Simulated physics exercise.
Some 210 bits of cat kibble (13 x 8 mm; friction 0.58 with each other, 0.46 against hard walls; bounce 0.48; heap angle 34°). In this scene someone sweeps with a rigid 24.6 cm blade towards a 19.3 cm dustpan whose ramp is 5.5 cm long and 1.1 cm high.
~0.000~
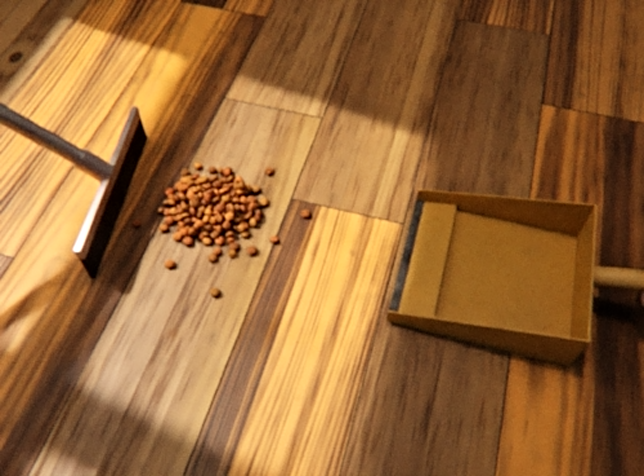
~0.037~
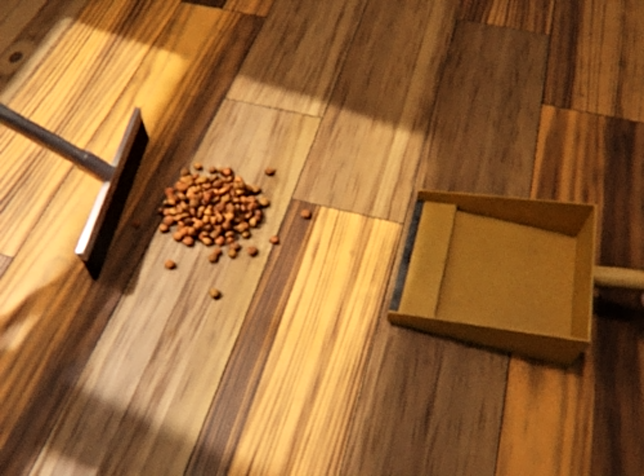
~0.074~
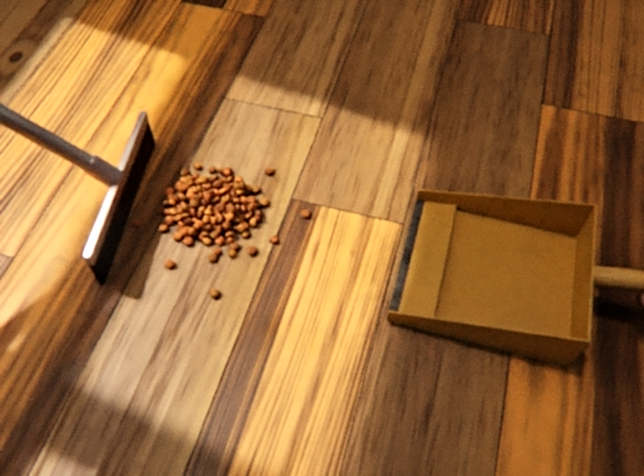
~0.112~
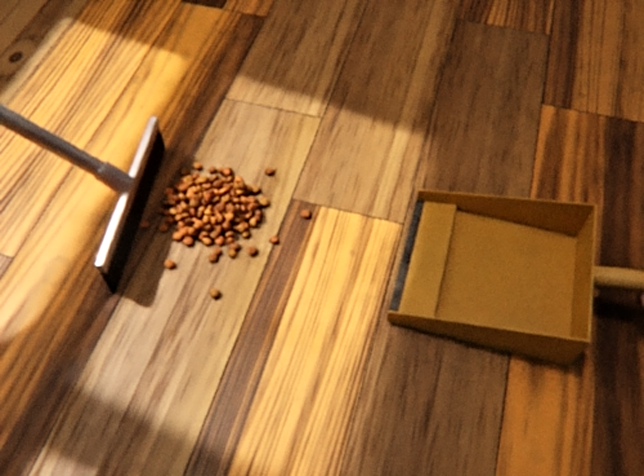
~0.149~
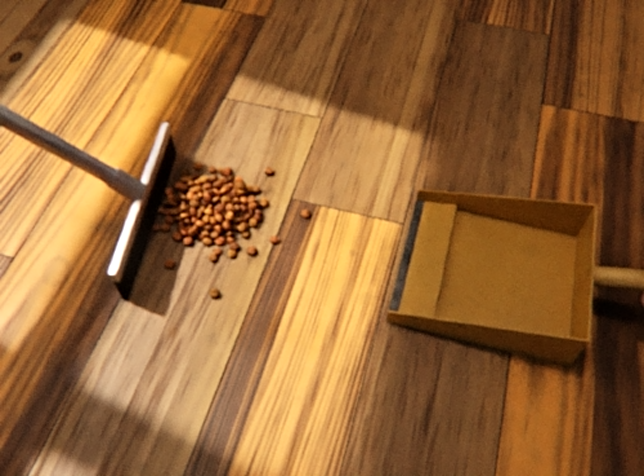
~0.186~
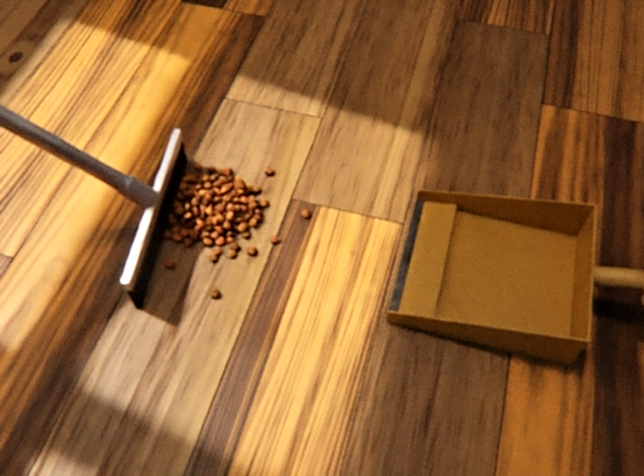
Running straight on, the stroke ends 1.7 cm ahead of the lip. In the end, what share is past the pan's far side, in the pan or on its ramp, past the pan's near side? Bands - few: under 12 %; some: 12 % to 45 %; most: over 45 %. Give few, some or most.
Far side: Few, pan: Few, near side: Some.
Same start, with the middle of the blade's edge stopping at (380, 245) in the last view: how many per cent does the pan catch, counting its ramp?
Roughly 40 percent.
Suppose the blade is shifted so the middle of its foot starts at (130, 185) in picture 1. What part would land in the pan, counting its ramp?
About 10 per cent.
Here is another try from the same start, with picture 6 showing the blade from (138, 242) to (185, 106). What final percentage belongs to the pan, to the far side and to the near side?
Final per cent - pan 10, far 55, near 0.
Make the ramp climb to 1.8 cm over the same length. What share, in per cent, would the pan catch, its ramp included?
Around 5 per cent.
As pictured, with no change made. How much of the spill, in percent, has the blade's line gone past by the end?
Around 35 in a hundred.
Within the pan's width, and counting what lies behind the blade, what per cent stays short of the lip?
70 %.
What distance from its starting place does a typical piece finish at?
Around 24 centimetres.
Then, at 0.44 s, middle of the blade 18 cm from the lip; 0 % over the lip, far side 0 %, near side 5 %.
Then, at 0.61 s, middle of the blade 9 cm from the lip; 0 % over the lip, far side 0 %, near side 15 %.
After 0.90 s, middle of the blade 4 cm from the lip; 5 % over the lip, far side 0 %, near side 20 %.
By 1.3 s all is still; far side 0 %, pan 5 %, near side 20 %, in front of the lip or behind the blade 70 %.
